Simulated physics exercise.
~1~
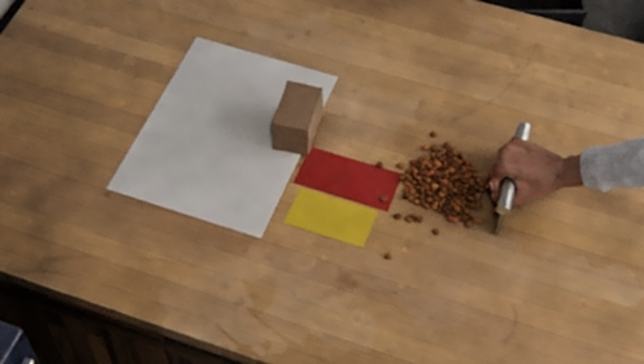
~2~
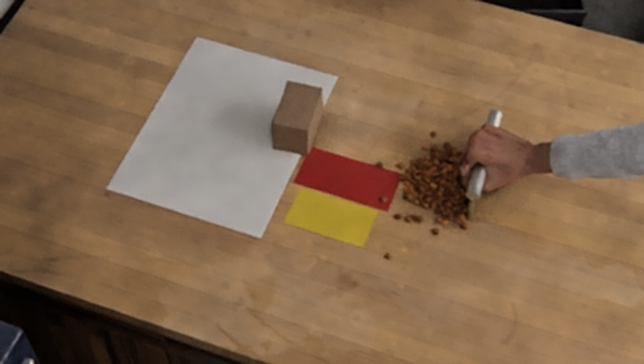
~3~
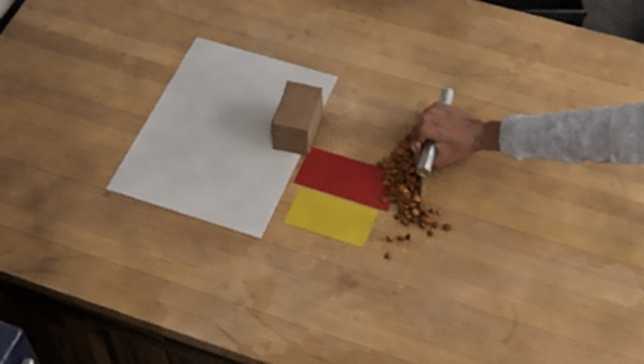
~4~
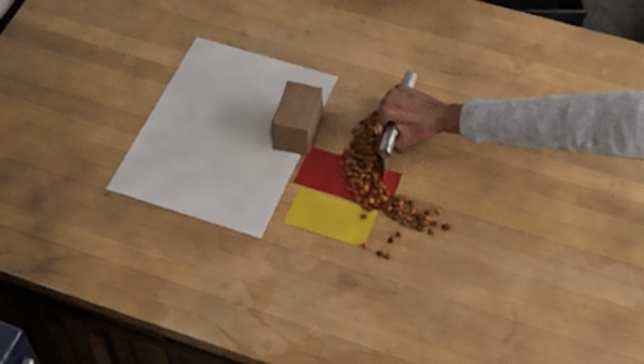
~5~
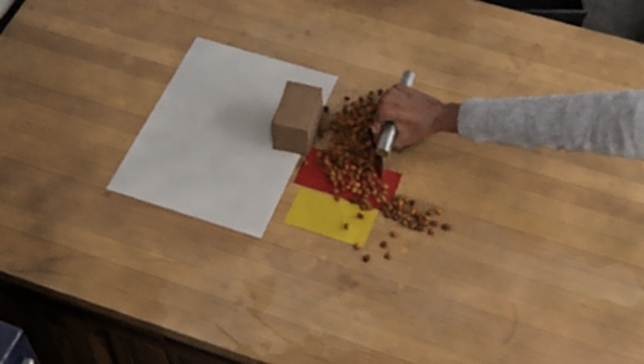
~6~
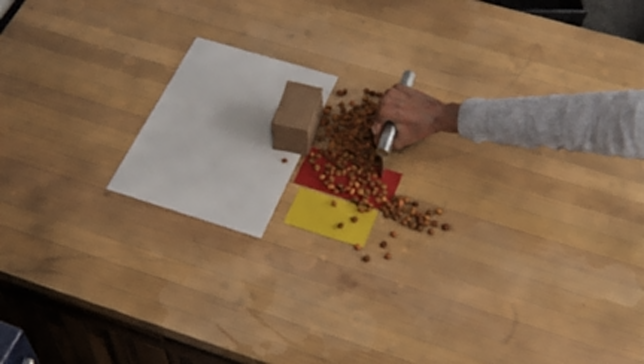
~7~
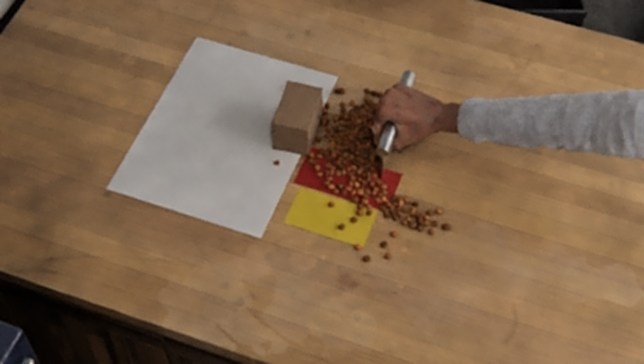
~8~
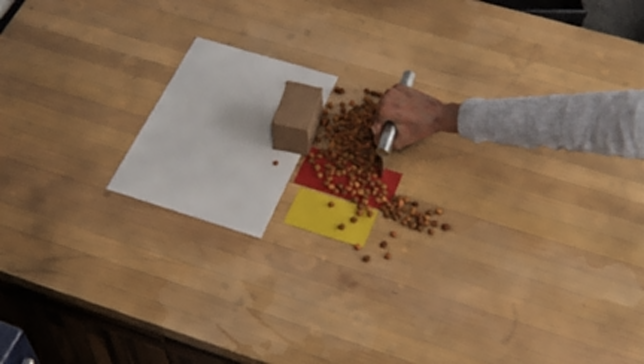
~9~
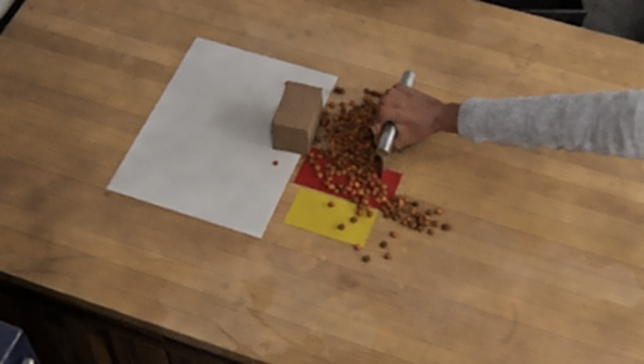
On a light wooden tabletop seen from above at an angle, a white sheet lies to the left with a brown block on its right edge. Beside it are a red mat and, below that, a yellow mat, with a pile of small reddish-brown kibble bits to their right. A hand in a grey sleeve pushes a metal scraper left and slightly upward, driving the pile across the red mat. The scraper stops short of the block while bits spread on toward it, one rolling onto the white sheet. Finally, the kibble rests scattered between block and scraper, over the red mat and bare wood, with a few bits on yellow.
